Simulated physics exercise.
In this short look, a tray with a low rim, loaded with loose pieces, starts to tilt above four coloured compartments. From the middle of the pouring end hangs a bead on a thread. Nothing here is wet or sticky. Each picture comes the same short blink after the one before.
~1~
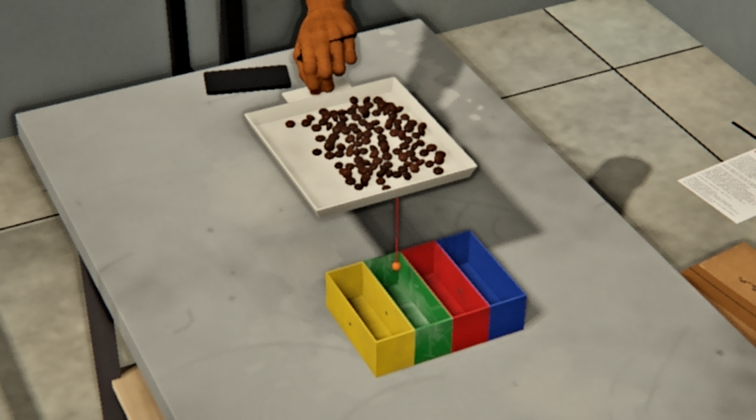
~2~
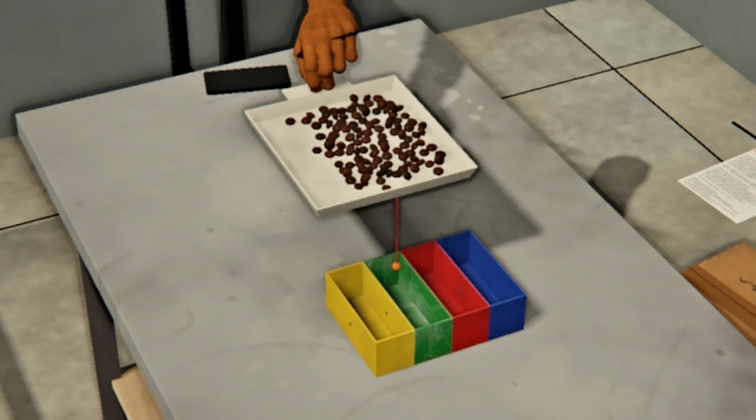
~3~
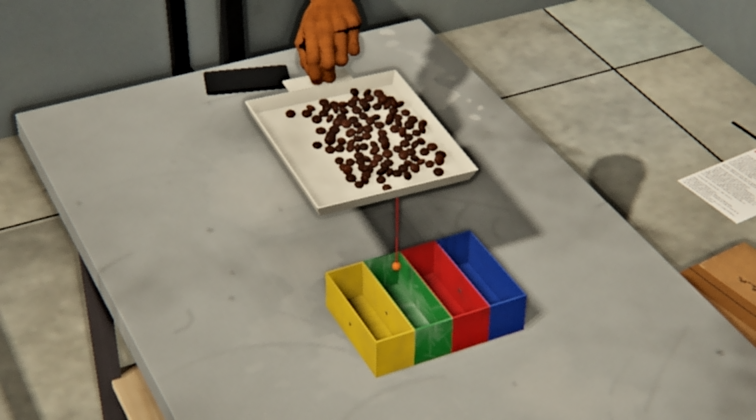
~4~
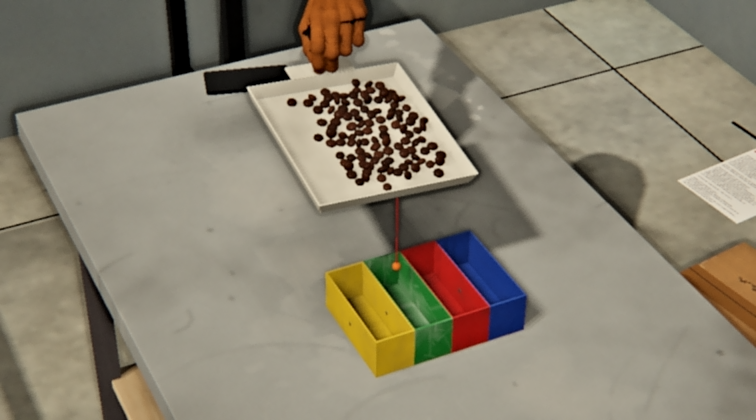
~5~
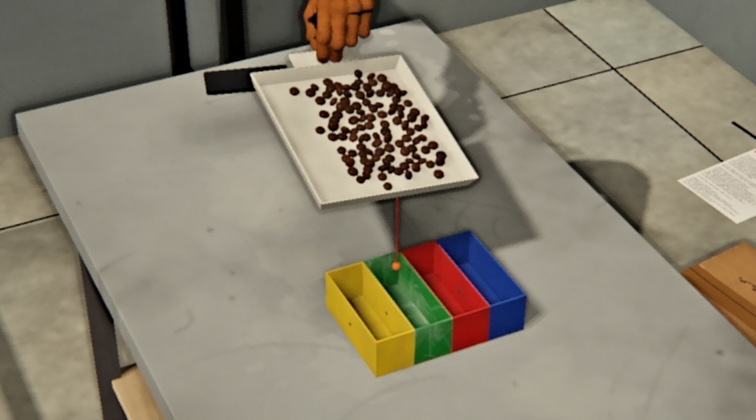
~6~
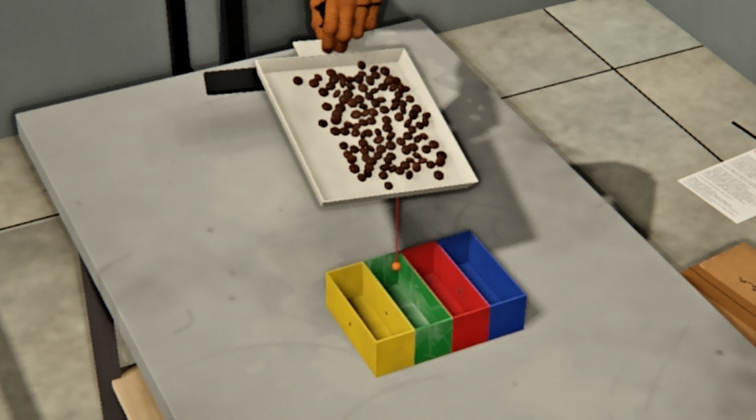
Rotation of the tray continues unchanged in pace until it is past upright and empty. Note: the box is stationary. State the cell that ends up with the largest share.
It is the blue cell.
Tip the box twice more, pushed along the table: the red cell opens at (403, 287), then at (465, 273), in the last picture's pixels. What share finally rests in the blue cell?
First placement: Some 30 %; second placement: Some 20 %.
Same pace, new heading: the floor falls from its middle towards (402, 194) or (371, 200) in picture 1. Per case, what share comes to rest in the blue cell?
20 % and 0 %, roughly.
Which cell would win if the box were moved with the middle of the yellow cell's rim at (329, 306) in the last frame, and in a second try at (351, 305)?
The cell in blue; blue.
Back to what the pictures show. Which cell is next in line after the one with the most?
It is the cell in red.
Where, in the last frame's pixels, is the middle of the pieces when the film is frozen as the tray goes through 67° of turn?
In the last view, the load is centred near (439, 169).
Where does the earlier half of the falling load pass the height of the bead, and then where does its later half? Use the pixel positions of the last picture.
Roughly (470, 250) first, then roughly (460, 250).
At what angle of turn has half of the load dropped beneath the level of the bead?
The angle is around 90°.
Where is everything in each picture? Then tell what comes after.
In the first picture, corners of the pouring end at (320, 206) and (470, 164), level; middle of the load at (366, 141), flat chocolate drops; bead on its thread at (397, 266); yellow cell at (395, 350); green cell at (433, 338); red cell at (470, 326); blue cell at (507, 314).
In the second picture, corners of the pouring end at (320, 205) and (470, 165), level; middle of the load at (366, 140).
In the third picture, corners of the pouring end at (321, 203) and (471, 167), tipped barely, lowest at the right corner; middle of the load at (367, 136).
In the fourth picture, corners of the pouring end at (322, 201) and (471, 171), tipped a little, lowest at the right corner; middle of the load at (368, 131).
In the fifth picture, corners of the pouring end at (324, 199) and (471, 174), tipped clearly, lowest at the right corner; middle of the load at (369, 126).
In the sixth picture, corners of the pouring end at (326, 197) and (471, 178), tipped clearly, lowest at the right corner; middle of the load at (371, 121); yellow cell at (395, 350); green cell at (433, 338); red cell at (470, 326); blue cell at (507, 314).
Soon, tray tipped steeply; nearly all on the tray; a stray few in the blue cell; a small part falling or outside the box.
A while on, tray tipped past a quarter turn; about two thirds in the blue cell; about a quarter in the red cell; a stray few in the green cell; a small part falling or outside the box.
Towards the end, tray tipped past a quarter turn; about two thirds in the blue cell; about a quarter in the red cell; a stray few in the green cell; a stray few falling or outside the box.
Finally, tray tipped past a quarter turn; about two thirds in the blue cell; about a quarter in the red cell; a stray few in the green cell; none in the yellow cell; a stray few outside the box.
